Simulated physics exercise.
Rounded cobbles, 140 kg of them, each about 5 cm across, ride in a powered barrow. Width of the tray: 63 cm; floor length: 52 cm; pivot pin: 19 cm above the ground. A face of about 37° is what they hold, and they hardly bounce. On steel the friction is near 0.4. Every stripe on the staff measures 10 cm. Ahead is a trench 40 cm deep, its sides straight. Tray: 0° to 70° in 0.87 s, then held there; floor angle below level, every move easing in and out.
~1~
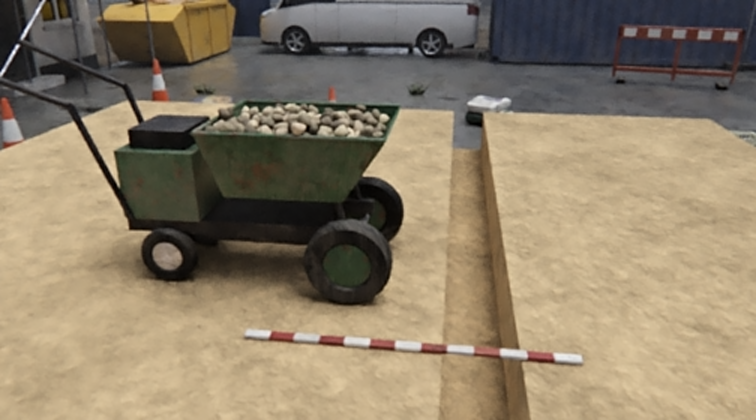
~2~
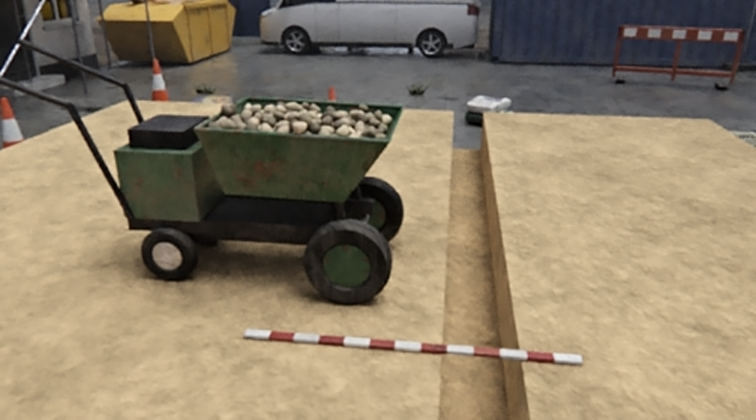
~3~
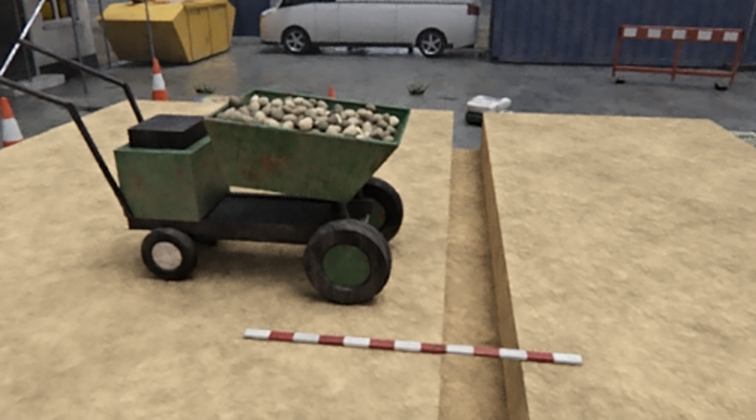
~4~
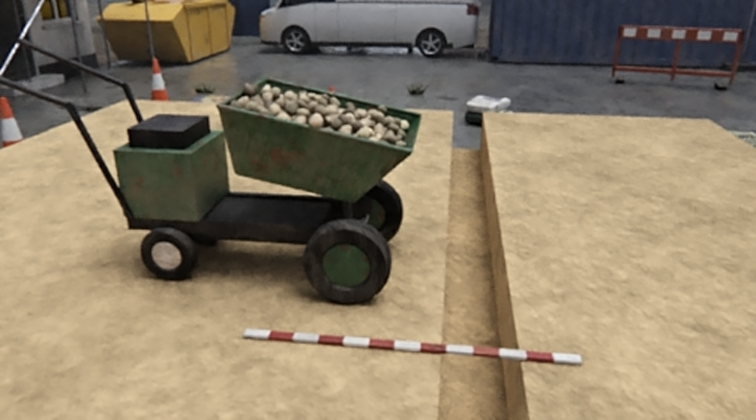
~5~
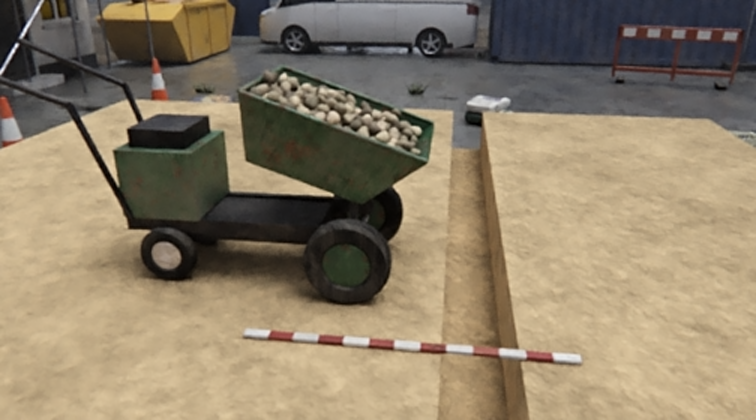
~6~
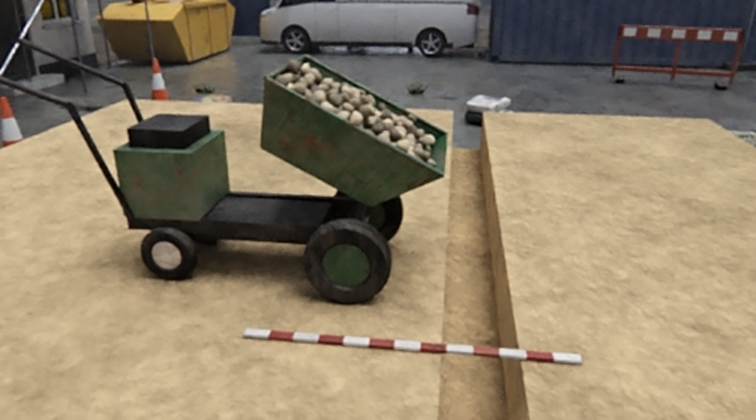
At the start, a green wheeled barrow stands with its tray of rounded stones level, beside a narrow trench and a red-and-white striped staff. The tray then tilts slowly, its rear rising and its front lip dipping toward the right, until it slopes steeply with the stones still heaped inside.
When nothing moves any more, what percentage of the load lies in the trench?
45 %.
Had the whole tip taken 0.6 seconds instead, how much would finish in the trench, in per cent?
Roughly 30% would finish there.
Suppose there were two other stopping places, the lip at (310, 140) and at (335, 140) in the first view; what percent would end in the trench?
It'd be around 90 per cent and after that around 80 per cent.
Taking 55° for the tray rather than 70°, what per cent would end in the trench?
About 20%.
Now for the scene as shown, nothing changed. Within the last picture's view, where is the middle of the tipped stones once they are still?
Around (526, 277).
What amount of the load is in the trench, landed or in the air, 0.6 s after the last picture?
Approx. 5 % of the load.
Then, 0.3 s after the last picture the floor is at 59°, 100 % in the tray; the foremost stones are at (479, 206).
Then, 0.6 s after the last picture the floor is at 70°, 62 % in the tray, 7 % in the trench, 31 % past the trench; the foremost stones are at (582, 273).
Then, 1.0 s after the last picture the floor is at 70°, 31 % in the tray, 14 % in the trench, 56 % past the trench; the foremost stones are at (721, 283).
Then, 2.9 s after the last picture the floor is at 70°, 0 % in the tray, 45 % in the trench, 55 % past the trench; the foremost stones are past the picture's edge.
